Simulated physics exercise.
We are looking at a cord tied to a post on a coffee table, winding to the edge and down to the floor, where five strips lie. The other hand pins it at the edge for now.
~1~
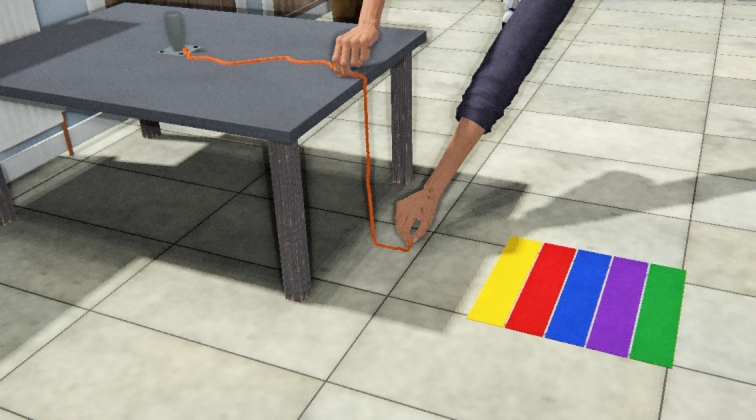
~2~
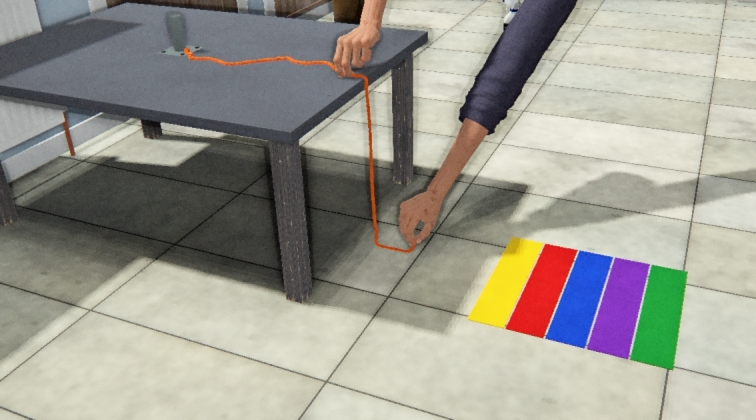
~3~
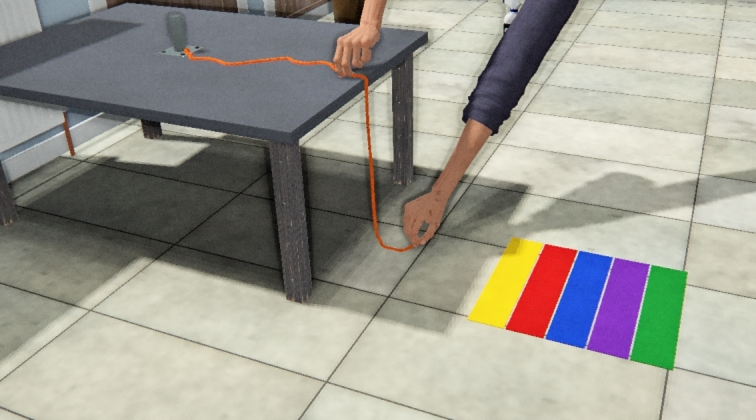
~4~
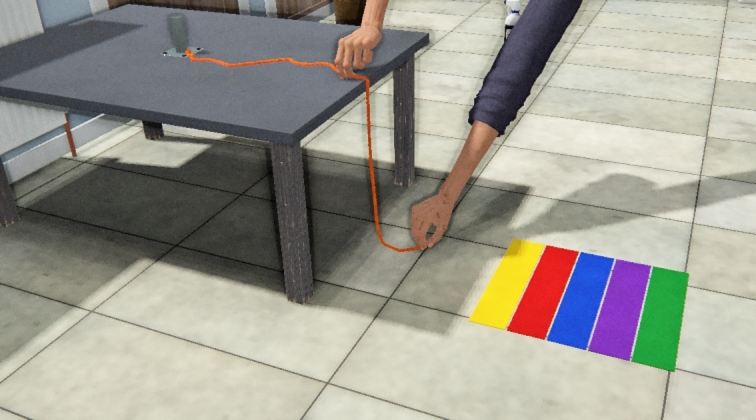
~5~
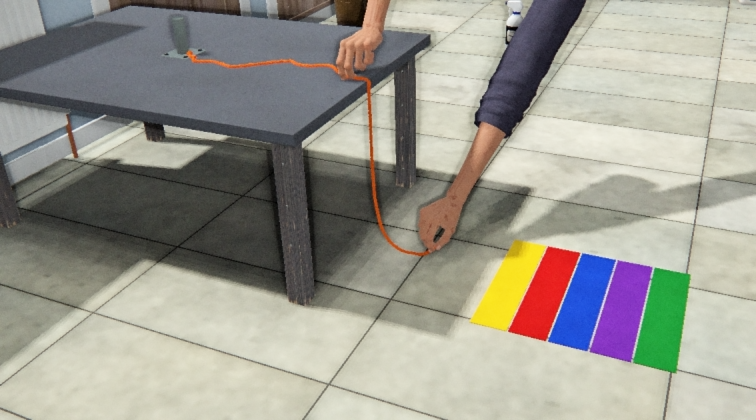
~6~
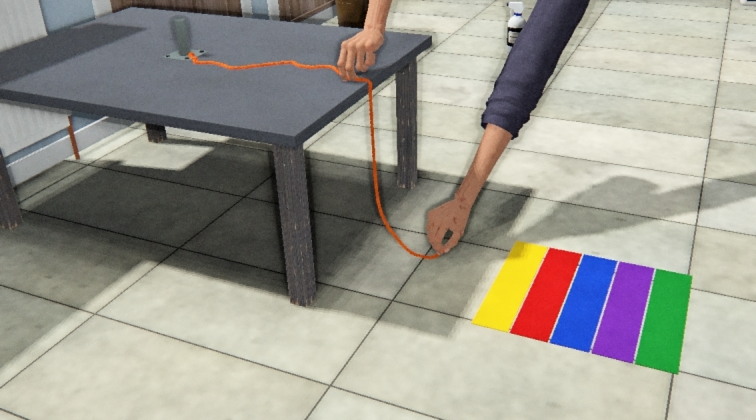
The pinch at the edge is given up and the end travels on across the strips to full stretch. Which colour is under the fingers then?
It gets as far as the blue strip.
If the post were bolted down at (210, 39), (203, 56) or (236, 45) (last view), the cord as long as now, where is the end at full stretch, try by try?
Near (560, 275), (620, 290) and (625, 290).
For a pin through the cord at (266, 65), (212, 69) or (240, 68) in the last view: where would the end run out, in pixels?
About (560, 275), (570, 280) and (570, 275).
Early on, end near (518, 266); over yellow.
Midway, end near (564, 276); over red.
At the end of the slack, end near (590, 282); over blue. The blue one.
